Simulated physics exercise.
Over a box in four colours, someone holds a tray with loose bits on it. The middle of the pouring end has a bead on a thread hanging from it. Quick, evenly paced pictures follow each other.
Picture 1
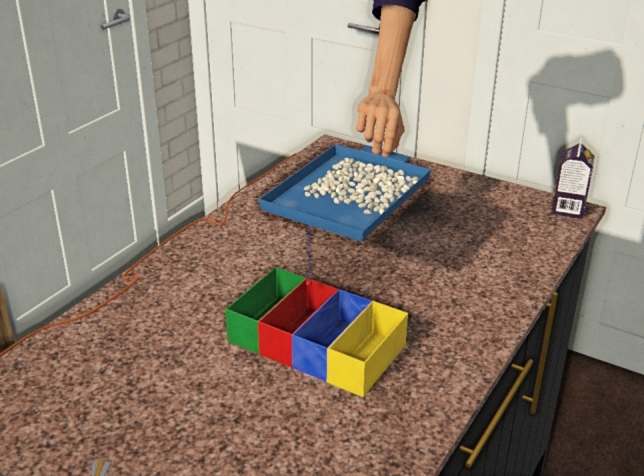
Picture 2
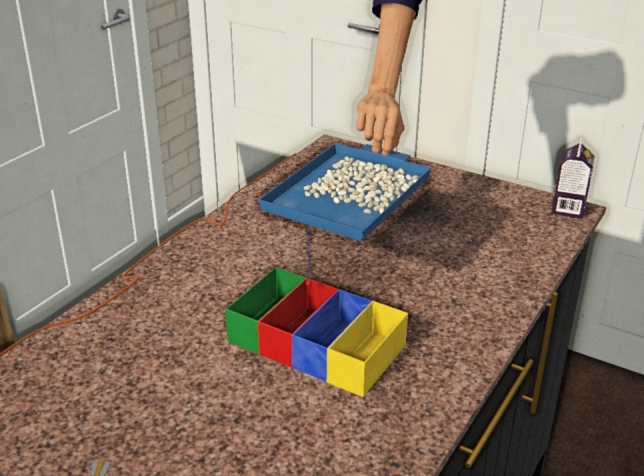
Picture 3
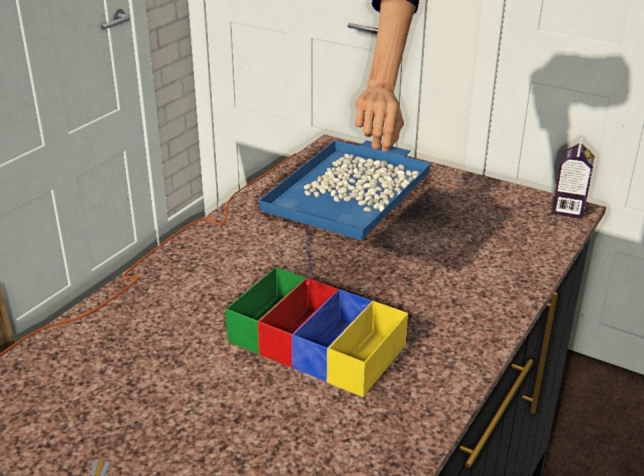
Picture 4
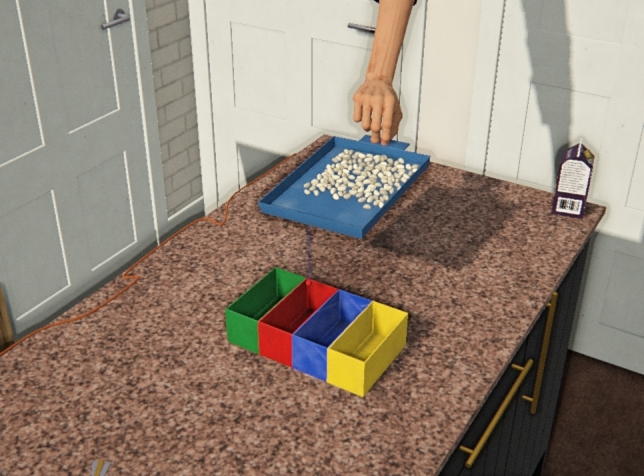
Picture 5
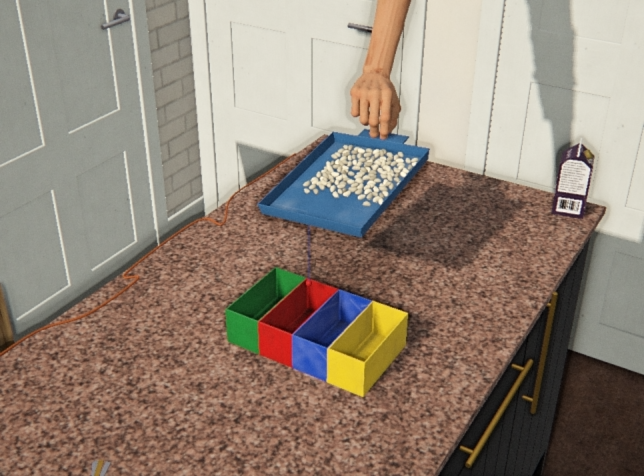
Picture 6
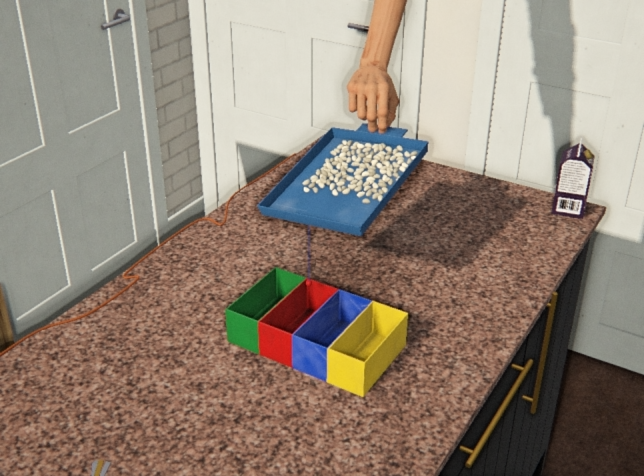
A hand gradually tilting a blue tray of white beans above a box with green, red, blue and yellow compartments.
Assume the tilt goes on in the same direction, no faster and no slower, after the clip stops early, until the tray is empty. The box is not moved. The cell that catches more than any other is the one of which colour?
It is the green one.
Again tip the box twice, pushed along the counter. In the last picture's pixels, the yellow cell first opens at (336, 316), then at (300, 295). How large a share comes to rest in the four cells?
The first gives 100 %, the second 100 %.
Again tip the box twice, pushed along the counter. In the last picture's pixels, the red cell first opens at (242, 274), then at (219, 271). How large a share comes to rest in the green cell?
Close to 0 in a hundred first, close to 0 in a hundred second.
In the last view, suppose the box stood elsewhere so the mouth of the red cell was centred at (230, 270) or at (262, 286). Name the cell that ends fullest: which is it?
The blue one first, the cell in red second.
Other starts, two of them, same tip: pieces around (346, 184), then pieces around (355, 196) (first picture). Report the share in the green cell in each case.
First case around 50 %, second case around 70 %.
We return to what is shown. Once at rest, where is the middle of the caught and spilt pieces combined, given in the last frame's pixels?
The centre comes to rest near (263, 316).
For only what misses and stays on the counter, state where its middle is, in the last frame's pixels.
Approximately (211, 302).
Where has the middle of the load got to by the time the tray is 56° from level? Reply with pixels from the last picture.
Roughly at (294, 193).
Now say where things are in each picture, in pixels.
Corners of the pouring end (261, 199) and (362, 230), level; middle of the load (363, 183), white beans; bead on its thread (309, 283); green cell (243, 328); red cell (276, 341); blue cell (310, 355); yellow cell (346, 369), in the first picture.
Corners of the pouring end (261, 199) and (362, 230), level; middle of the load (363, 182), in the second picture.
Corners of the pouring end (261, 200) and (361, 229), tipped barely, lowest at the left corner; middle of the load (363, 179), in the third picture.
Corners of the pouring end (260, 202) and (361, 228), tipped a little, lowest at the left corner; middle of the load (363, 175), in the fourth picture.
Corners of the pouring end (260, 203) and (360, 227), tipped a little, lowest at the left corner; middle of the load (362, 171), in the fifth picture.
Corners of the pouring end (260, 205) and (359, 226), tipped a little, lowest at the left corner; middle of the load (362, 167); green cell (243, 328); red cell (276, 341); blue cell (310, 355); yellow cell (346, 369), in the sixth picture.
Just after the last frame, tray tipped steeply; almost all on the tray; just a few in the green cell; just a few falling or outside the box.
A moment on, tray tipped right over; the larger part on the tray; about a tenth in the green cell; about a tenth falling or outside the box.
Further on, tray tipped past a quarter turn; roughly two thirds in the green cell; just a few in the red cell; roughly a third falling or outside the box.
When it is over, tray tipped past a quarter turn; roughly two thirds in the green cell; just a few in the red cell; not one in the yellow cell; not one in the blue cell; roughly a third outside the box.
